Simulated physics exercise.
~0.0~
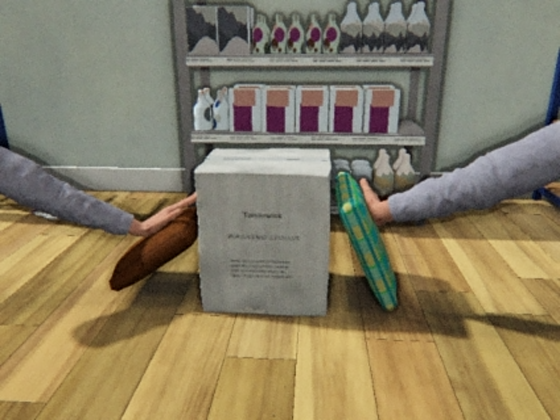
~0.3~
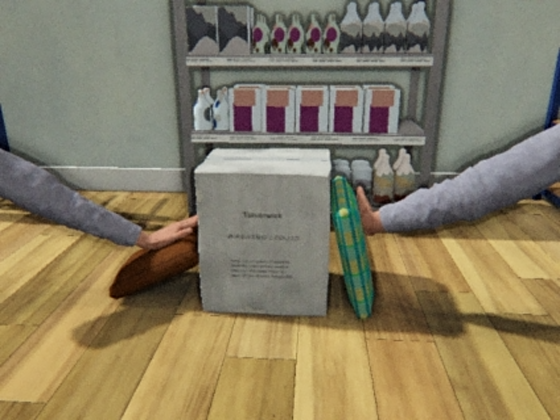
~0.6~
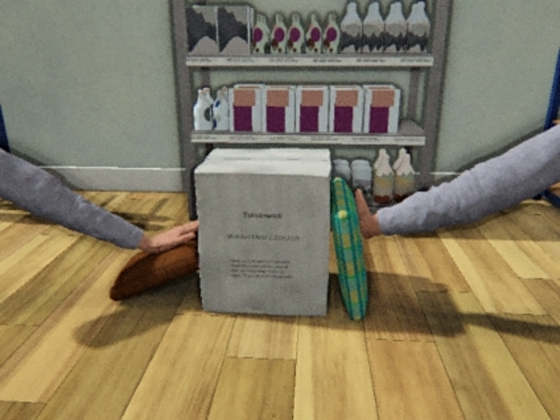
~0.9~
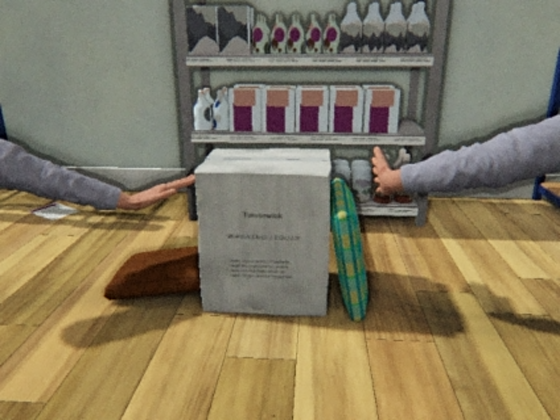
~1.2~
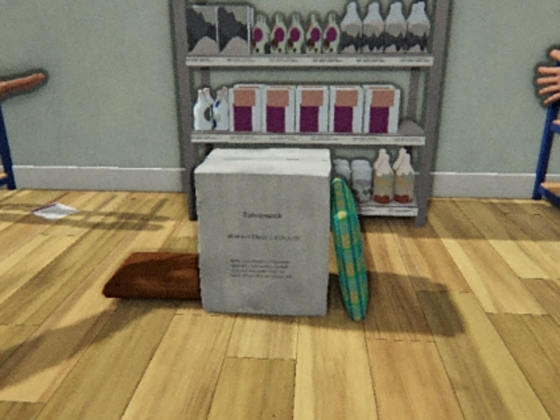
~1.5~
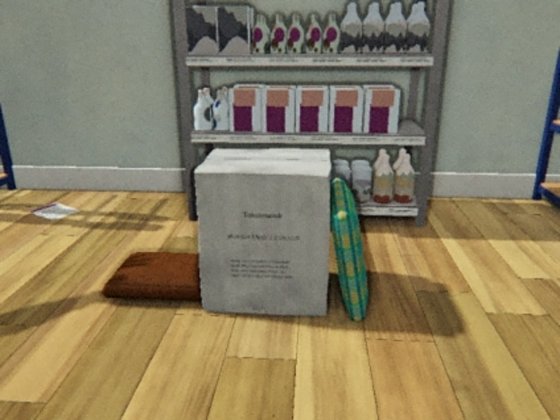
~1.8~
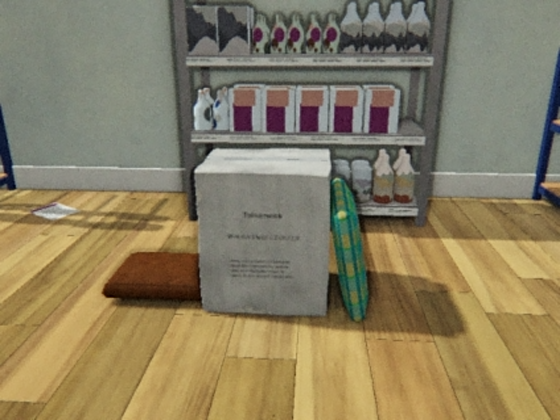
At the start, two hands hold a brown soft bag against the left side of a white box and a turquoise plaid cushion near its right side, on a wooden floor before a stocked shelf. The right hand brings the cushion in until it stands on edge against the box, while the bag sinks slightly under the left hand. Both hands then let go and draw back out of view. The brown bag slumps down and settles flat on the floor beside the box. At the end, the cushion still leans upright against the box, which has stayed in place.
